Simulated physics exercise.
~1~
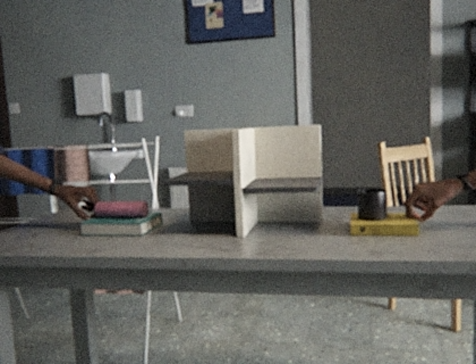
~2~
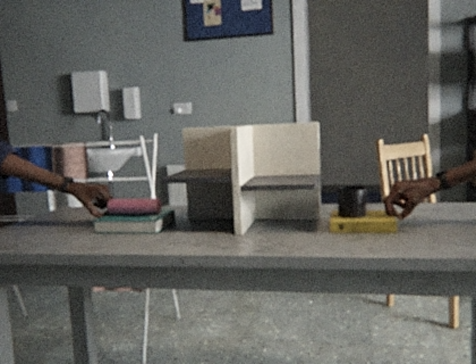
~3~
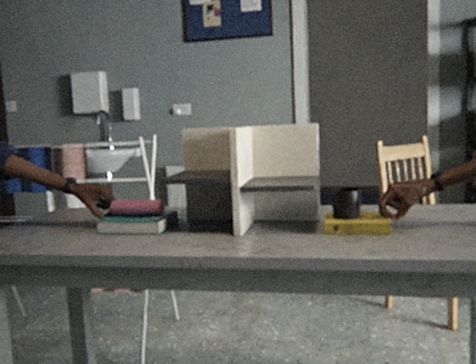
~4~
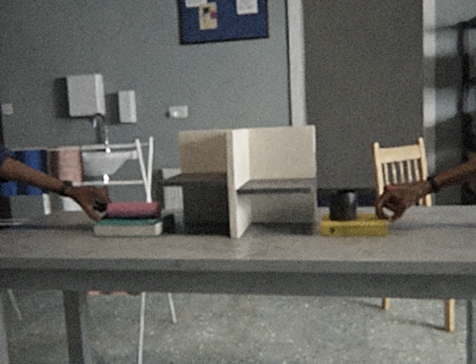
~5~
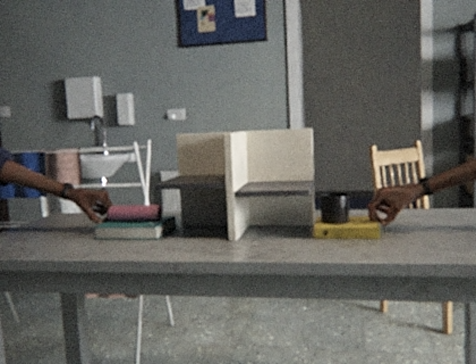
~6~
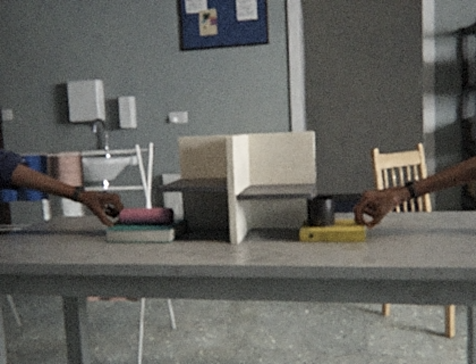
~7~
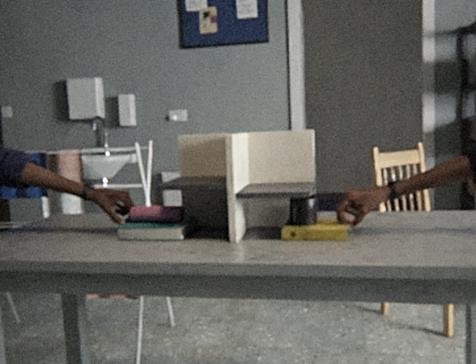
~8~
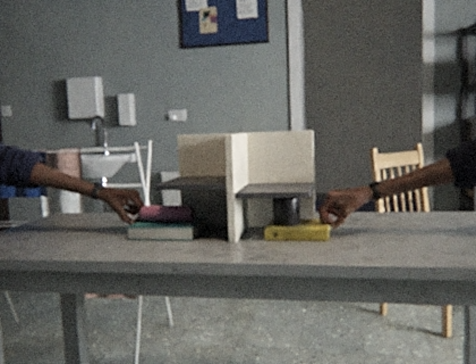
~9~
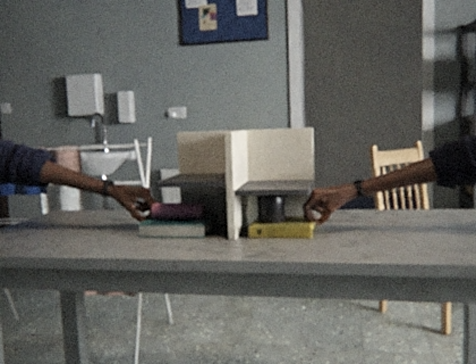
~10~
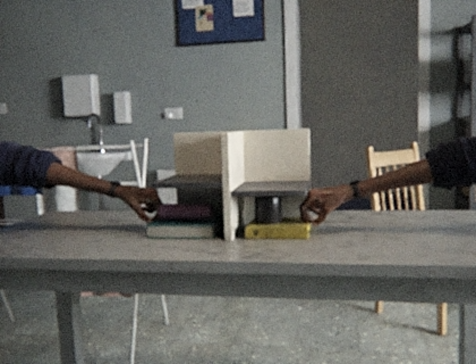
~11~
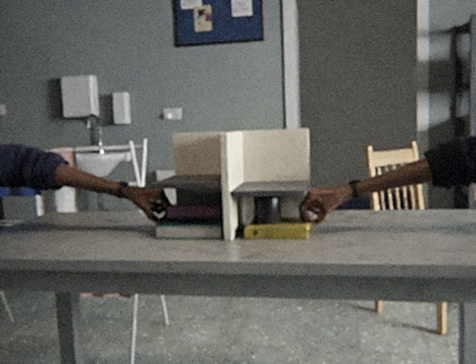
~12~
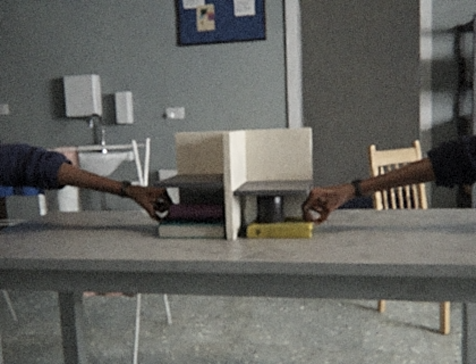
Two hands slid a turquoise book with a pink candle lying on it and a yellow box with a black beaker on top inward from opposite sides, until both items sat beneath the shelf in the middle, still on their supports.
